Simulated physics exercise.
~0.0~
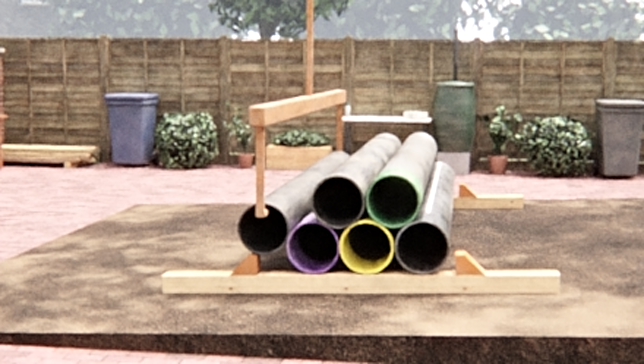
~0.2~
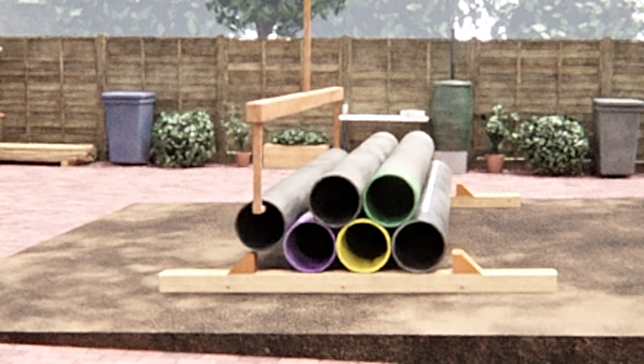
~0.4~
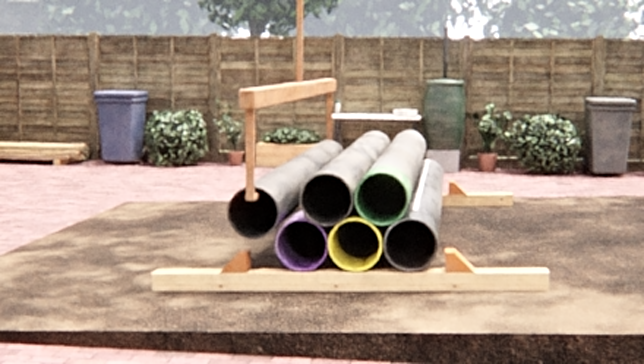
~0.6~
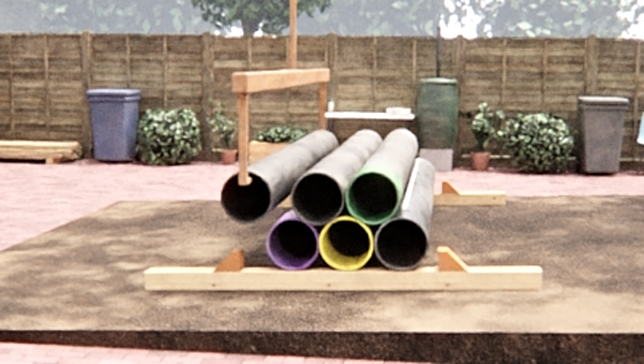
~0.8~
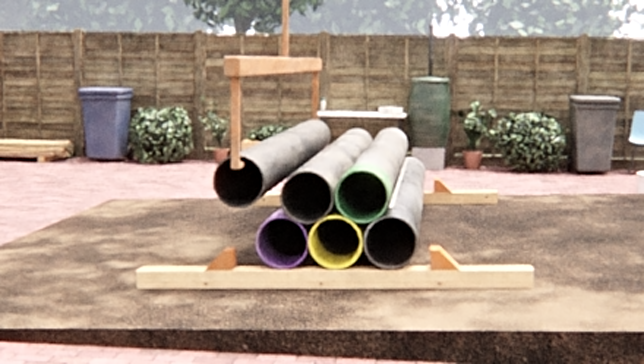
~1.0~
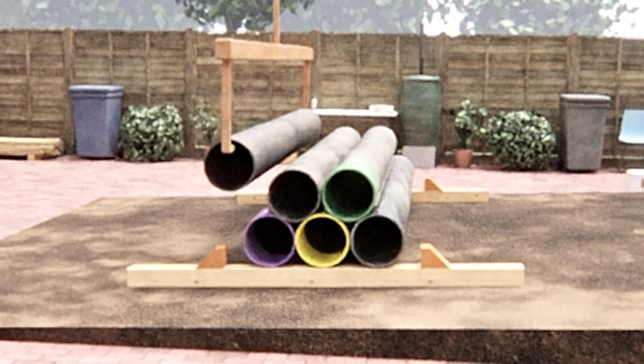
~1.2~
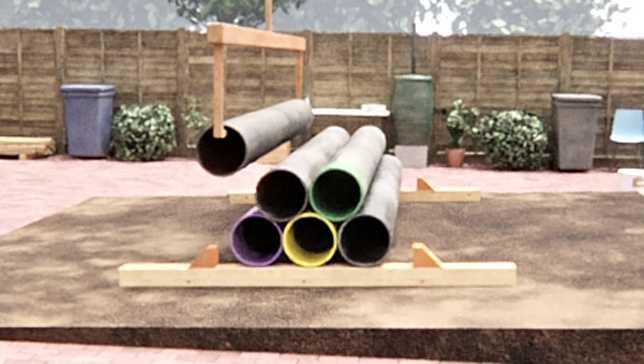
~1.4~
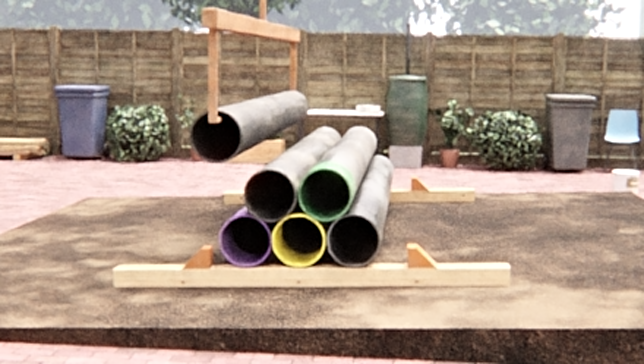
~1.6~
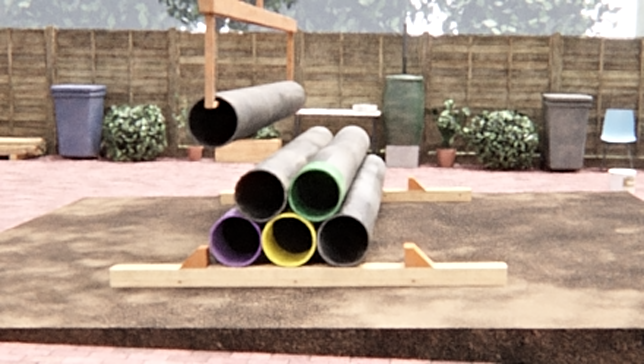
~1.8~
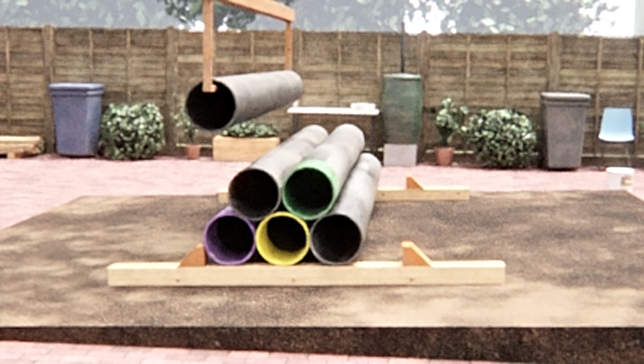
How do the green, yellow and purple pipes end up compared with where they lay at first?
All three shift from their places, rolling a little to the left along the bearers. They are still stacked together as the clip ends.
